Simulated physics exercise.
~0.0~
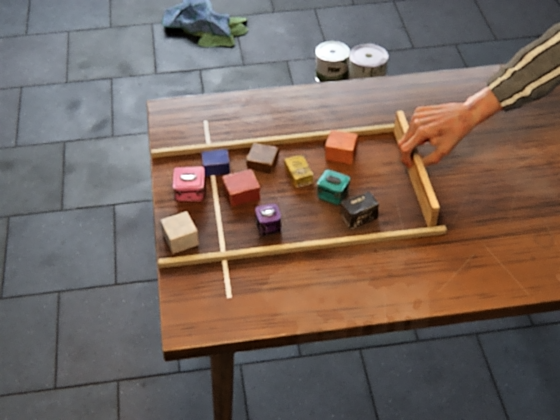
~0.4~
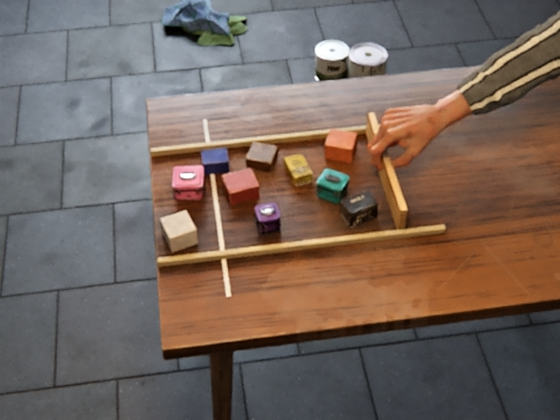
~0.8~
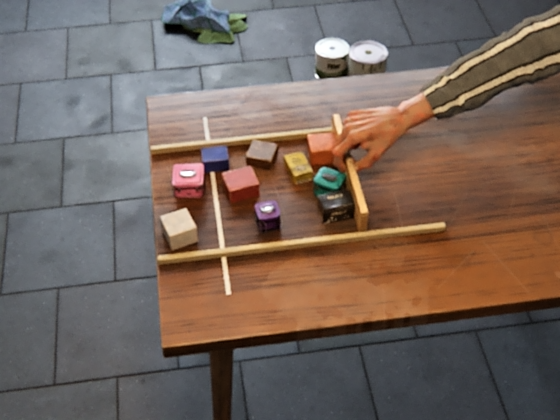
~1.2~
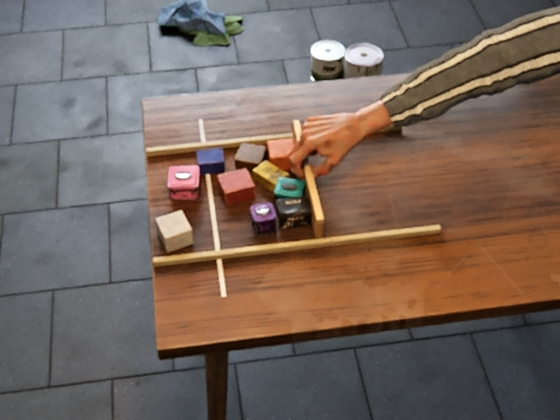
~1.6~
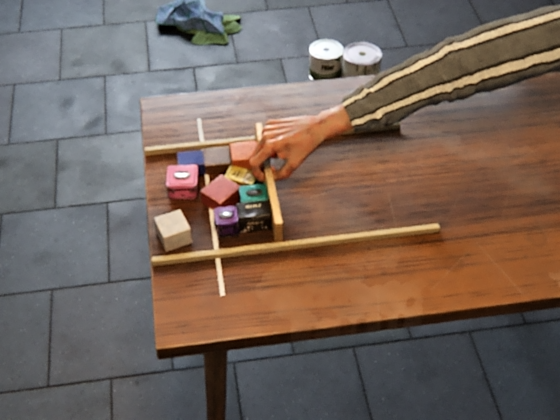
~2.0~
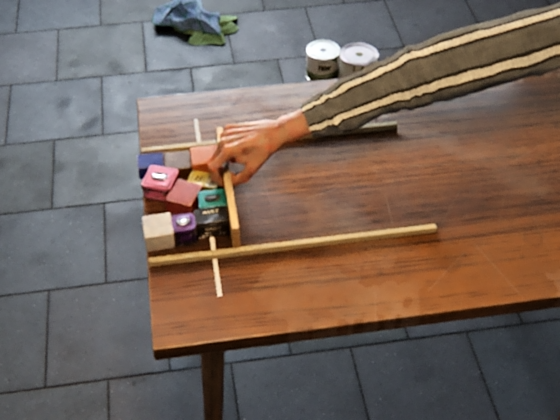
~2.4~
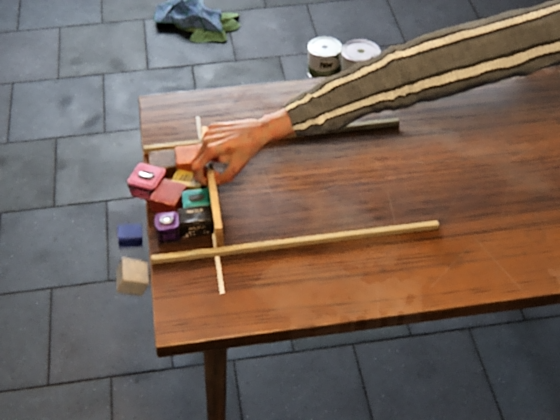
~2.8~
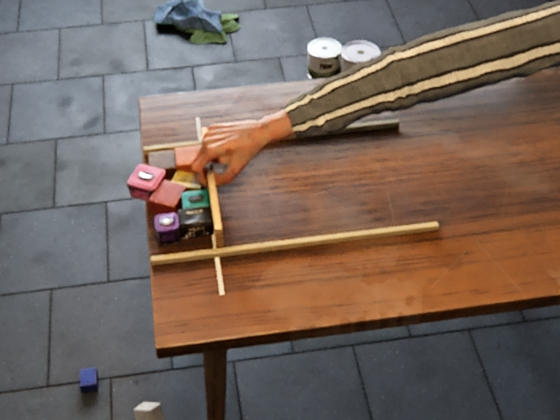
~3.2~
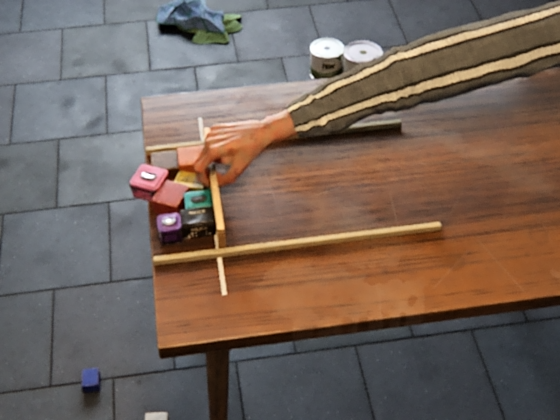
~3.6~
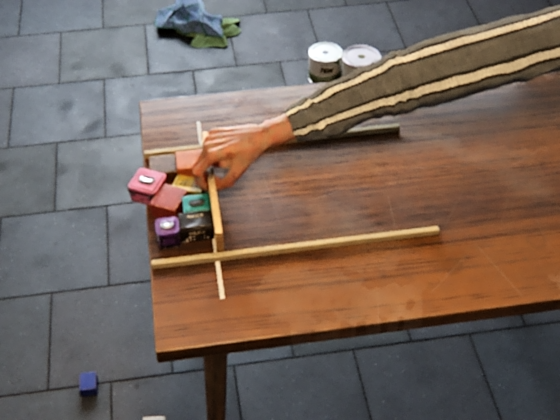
Hand sliding an upright board left across a wooden table, bunching small coloured blocks at the edge, blue and white ones falling to the floor.
